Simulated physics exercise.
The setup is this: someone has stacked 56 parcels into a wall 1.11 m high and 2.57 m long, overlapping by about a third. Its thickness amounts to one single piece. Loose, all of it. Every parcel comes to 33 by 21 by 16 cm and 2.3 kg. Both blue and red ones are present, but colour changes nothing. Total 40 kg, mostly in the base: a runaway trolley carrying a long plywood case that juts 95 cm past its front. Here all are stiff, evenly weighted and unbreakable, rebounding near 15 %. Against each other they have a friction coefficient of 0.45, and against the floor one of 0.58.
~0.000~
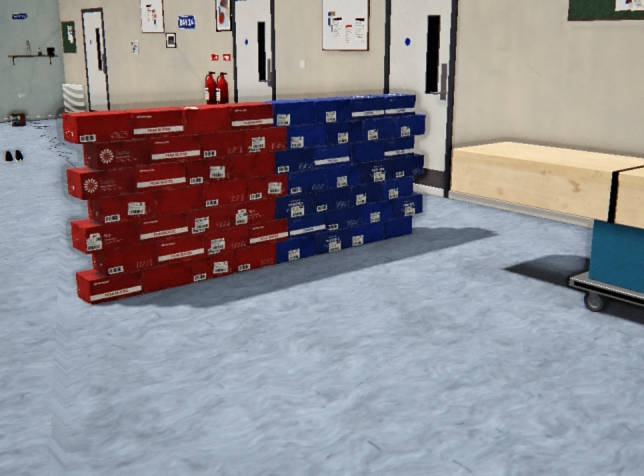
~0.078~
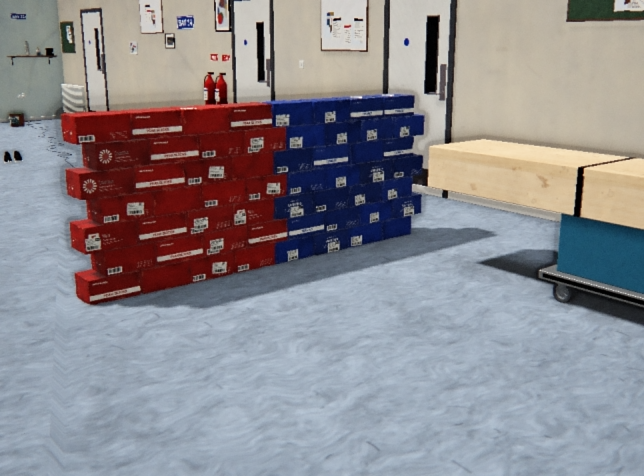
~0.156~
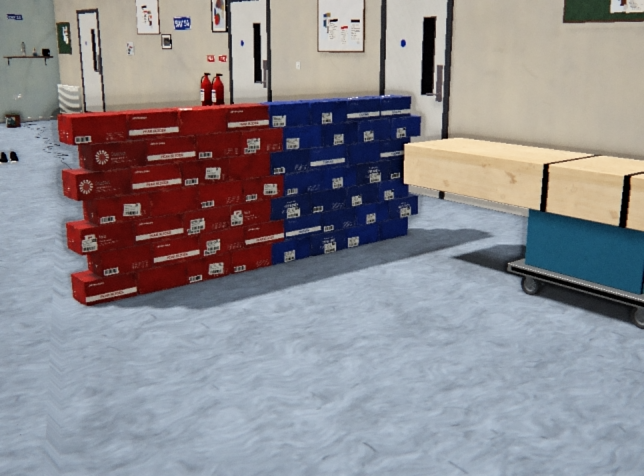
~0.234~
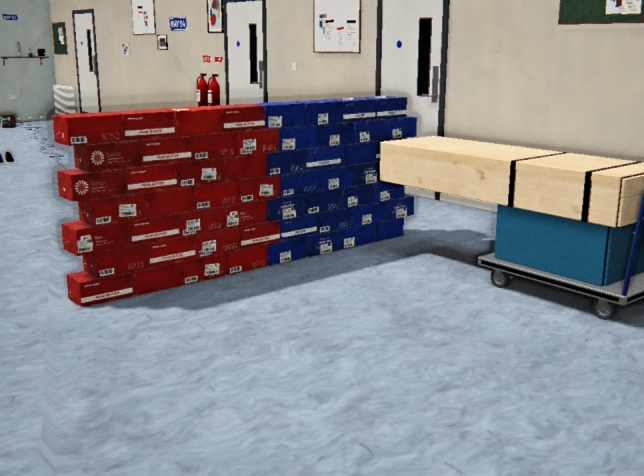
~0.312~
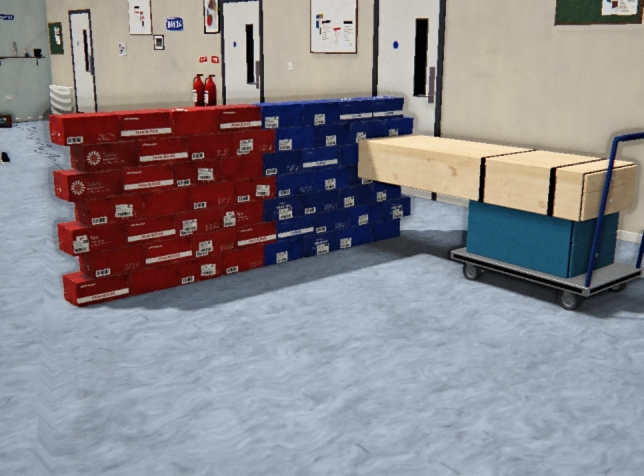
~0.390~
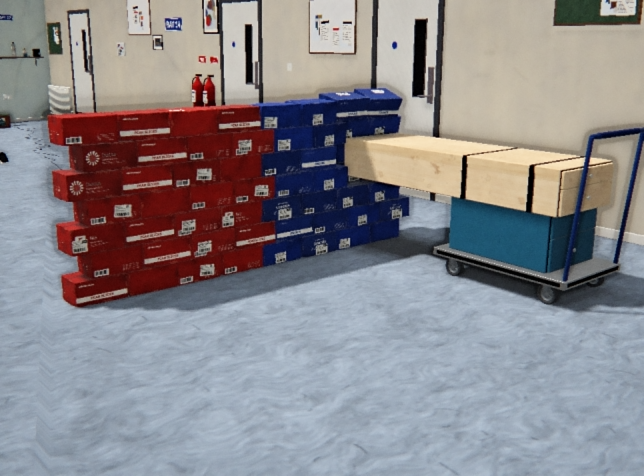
We see a wall of stacked red and blue boxes in a room as a trolley carrying a teal box and long wooden crates rolls in from the right, until the crates push into the blue end, shifting several boxes.
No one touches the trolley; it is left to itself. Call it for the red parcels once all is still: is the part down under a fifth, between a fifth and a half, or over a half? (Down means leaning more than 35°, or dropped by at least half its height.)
Down part: Under a fifth.
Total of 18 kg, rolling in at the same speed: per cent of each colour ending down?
Red 0, blue 40 per cent.
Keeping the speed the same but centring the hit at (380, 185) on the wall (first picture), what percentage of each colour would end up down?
Per cent down - red: 0, blue: 40.
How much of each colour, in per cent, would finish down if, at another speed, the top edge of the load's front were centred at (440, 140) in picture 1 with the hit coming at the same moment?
Down at the end: Red 0 per cent, blue 40 per cent.
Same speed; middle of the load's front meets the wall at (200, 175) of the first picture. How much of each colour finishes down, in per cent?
In that case red 40, blue 0 per cent.
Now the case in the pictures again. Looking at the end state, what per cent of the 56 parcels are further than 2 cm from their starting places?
35 percent of them have shifted.
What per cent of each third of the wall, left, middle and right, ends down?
Left third 0 percent, middle third 0 percent, right third 40 percent.
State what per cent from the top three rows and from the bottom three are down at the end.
Top: 20%, bottom: 0%.
Around 0.64 s, load 54 cm past the wall's line, still rolling; none of the 28 red parcels down (7 of 56 in all colours); top red parcel unmoved.
Around 1.08 s, load 1.10 m past the wall's line, still rolling; none of the 28 red parcels down (7 of 56 in all colours); top red parcel unmoved; top blue parcel displaced 24 mm.
Finally (3.4 s), load 99 cm past the wall's line, stopped; none of the 28 red parcels down (8 of 56 in all colours); top red parcel unmoved; top blue parcel displaced 32 mm. That is 0 per cent. Seen by the last camera, middles, top red parcel near (137, 125), top blue parcel near (308, 113).
